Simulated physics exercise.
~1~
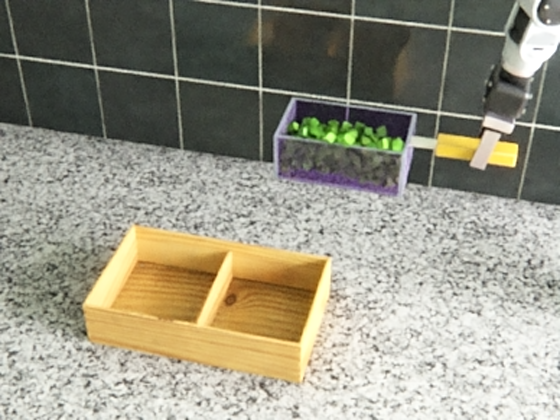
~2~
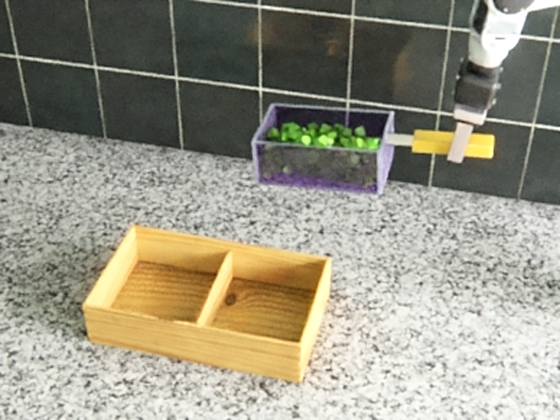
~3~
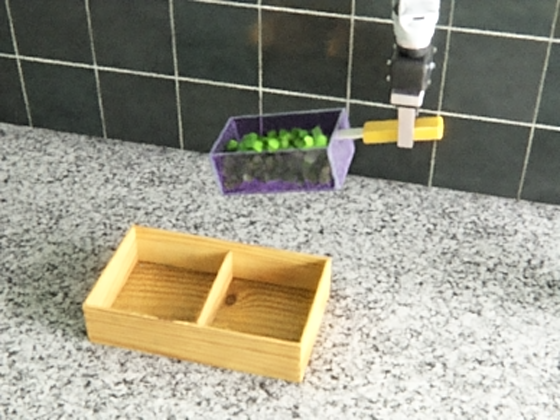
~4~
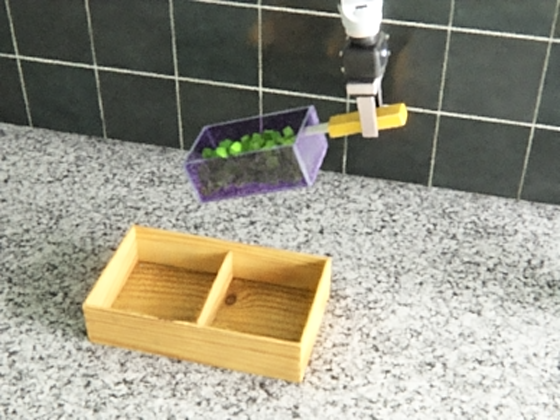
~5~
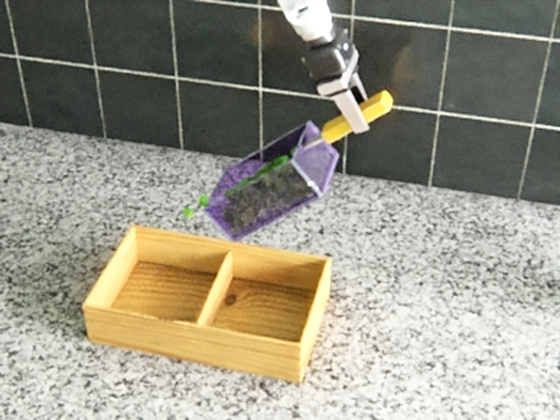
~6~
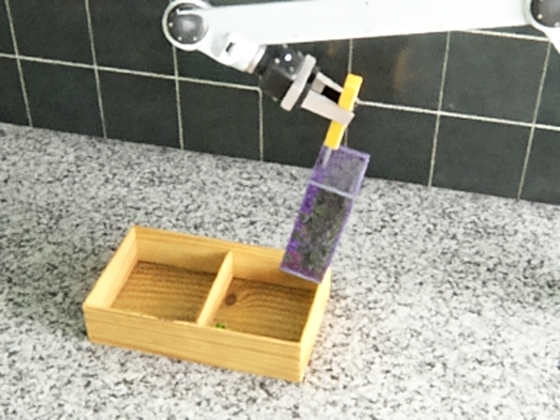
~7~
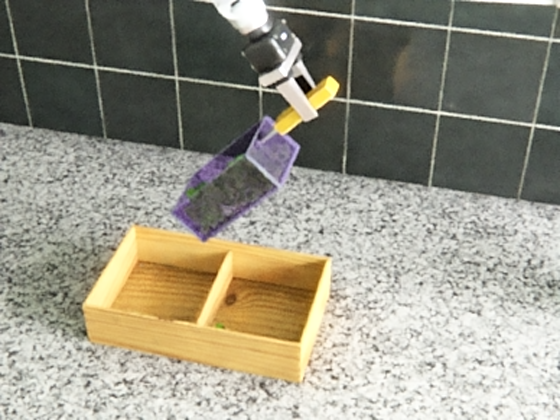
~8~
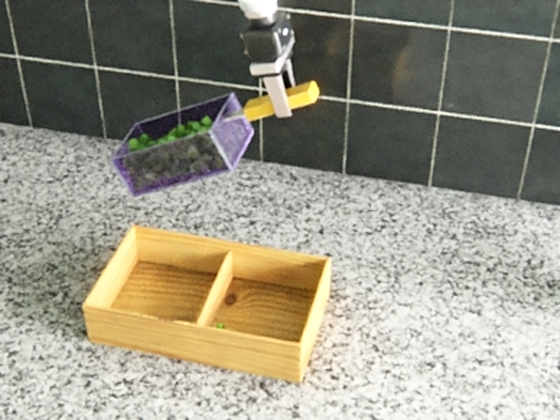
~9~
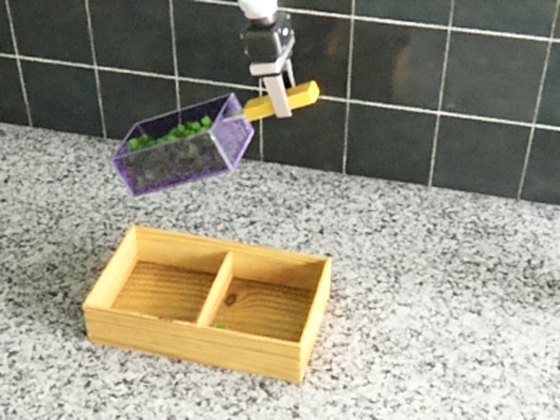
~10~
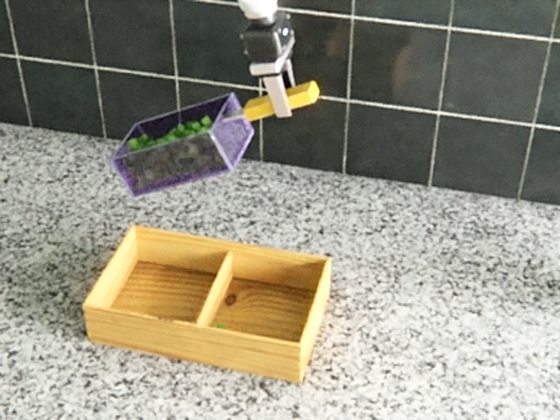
The footage shows a robot arm carrying a clear purple-edged box of green and dark pieces leftward over a divided wooden crate, tipping it steeply so a few green bits fall, then partly levelling it and holding still, with nearly everything still inside the box.
